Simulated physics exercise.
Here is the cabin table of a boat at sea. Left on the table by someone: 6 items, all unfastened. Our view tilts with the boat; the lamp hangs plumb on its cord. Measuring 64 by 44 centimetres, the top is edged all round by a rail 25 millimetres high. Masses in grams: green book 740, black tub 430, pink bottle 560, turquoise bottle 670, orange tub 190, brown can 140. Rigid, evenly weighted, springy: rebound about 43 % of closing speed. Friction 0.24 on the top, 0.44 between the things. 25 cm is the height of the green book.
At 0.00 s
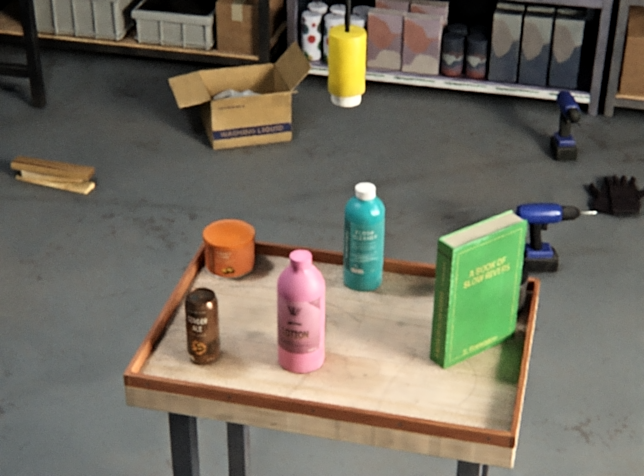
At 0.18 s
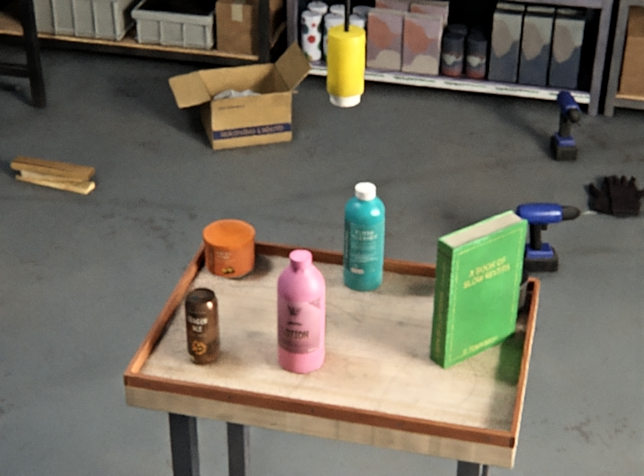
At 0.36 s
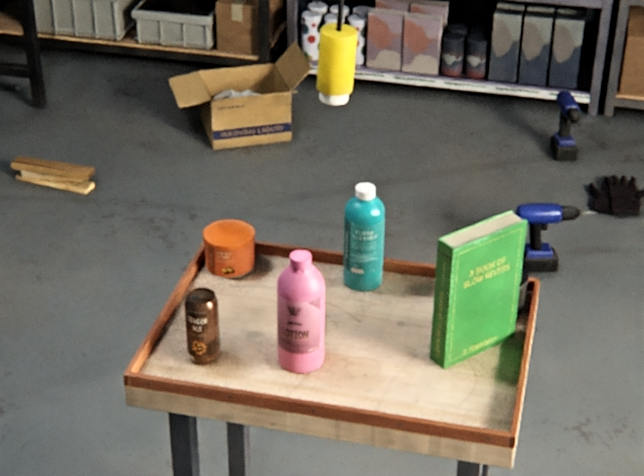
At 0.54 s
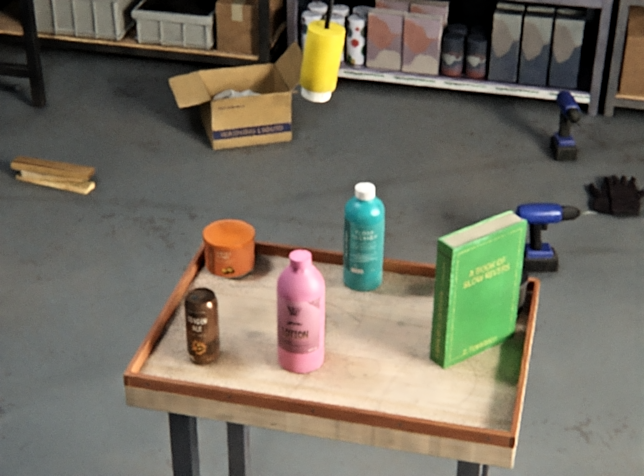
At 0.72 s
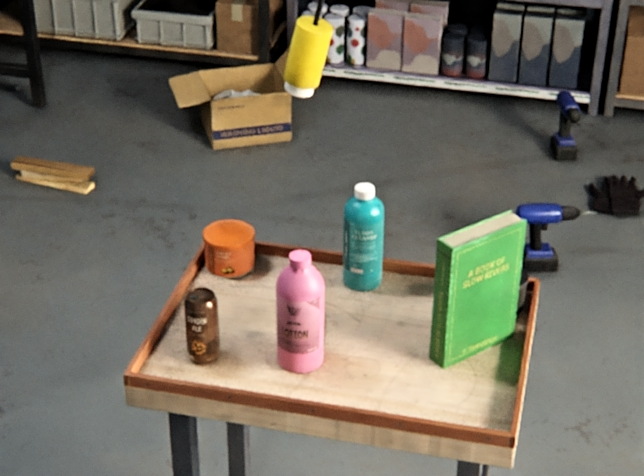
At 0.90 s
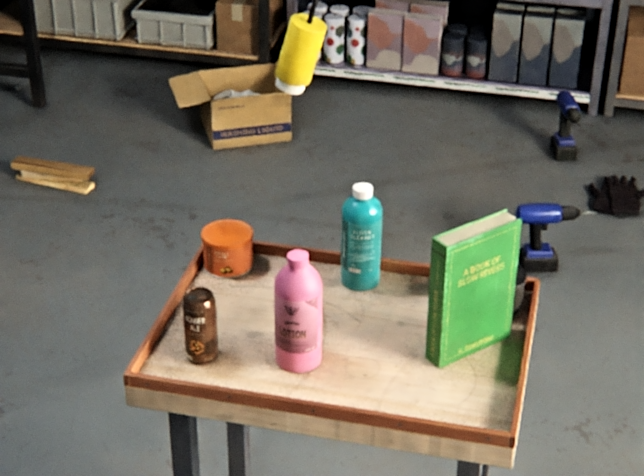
The yellow lamp hung straight above a railed table of bottles, tubs and a green book, then swung steadily to the left, and at the end the things on the table shifted very slightly left.
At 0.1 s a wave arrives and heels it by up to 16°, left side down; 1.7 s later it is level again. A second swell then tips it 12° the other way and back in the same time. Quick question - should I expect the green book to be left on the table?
Yes, it will be.
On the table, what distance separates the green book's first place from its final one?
The shift is close to 23 cm.
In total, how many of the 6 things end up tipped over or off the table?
Total: 1.
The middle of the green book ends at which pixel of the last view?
Rest point: Near (366, 313).
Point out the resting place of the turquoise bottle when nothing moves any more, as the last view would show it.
Roughly pixel (333, 230).
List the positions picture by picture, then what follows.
The first picture shows boat level; green book (478, 290).
The second picture shows boat level; turquoise bottle (364, 235); orange tub (230, 249).
The third picture shows floor tilted 3°, left side down; brown can (203, 327).
The fourth picture shows floor tilted 8°, left side down; pink bottle (301, 309); turquoise bottle (364, 235).
The fifth picture shows floor tilted 13°, left side down; orange tub (229, 249); brown can (202, 327).
The sixth picture shows floor tilted 16°, left side down; green book (473, 289).
After 1.30 s, floor tilted 10°, left side down; green book tipped 49° from how it sat near (424, 280); turquoise bottle slid 5 cm; pink bottle slid 5 cm.
After 1.50 s, floor tilted 4°, left side down; green book on its side near (381, 294); turquoise bottle slid 6 cm; pink bottle slid 5 cm.
At rest (4.0 s), tipped over on the table, green book; not toppled but over 5 cm from the start, pink bottle, turquoise bottle and brown can; the other 2 in place, give or take 5 cm. In the last view, green book near (366, 313).
